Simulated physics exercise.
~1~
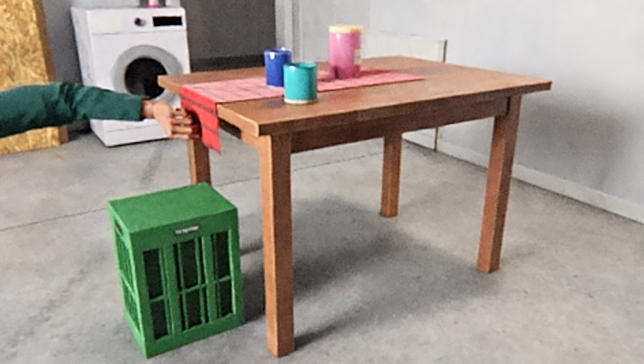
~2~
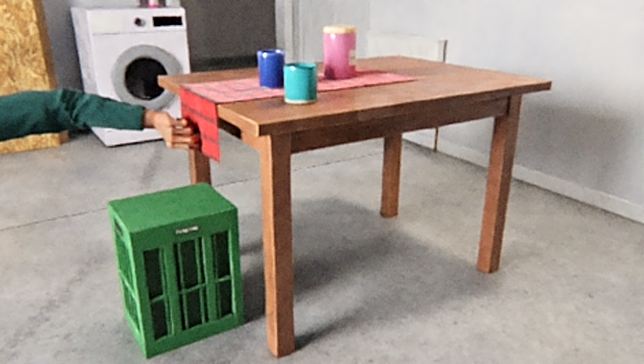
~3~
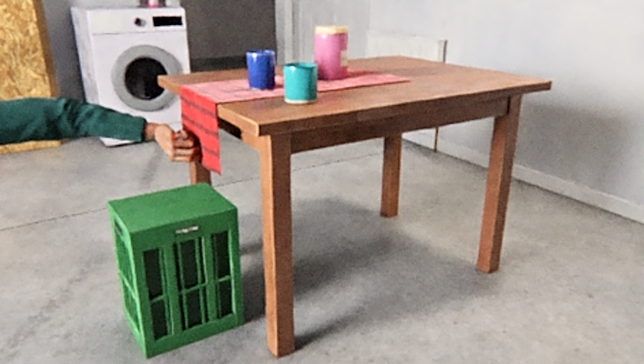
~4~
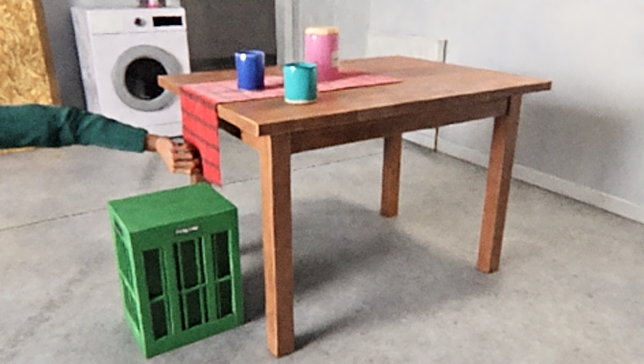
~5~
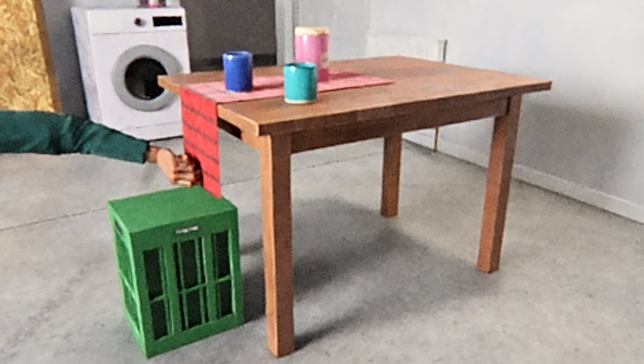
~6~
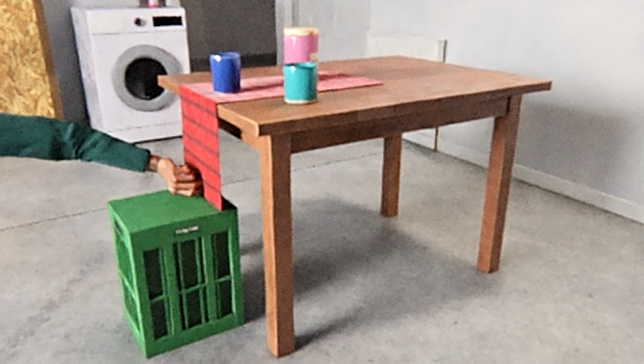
A red tea towel was slowly pulled down over the left end of a wooden table by a hand, carrying a blue mug and a pink canister left, until its hem reached the green crate, with both still upright and the turquoise mug unmoved.
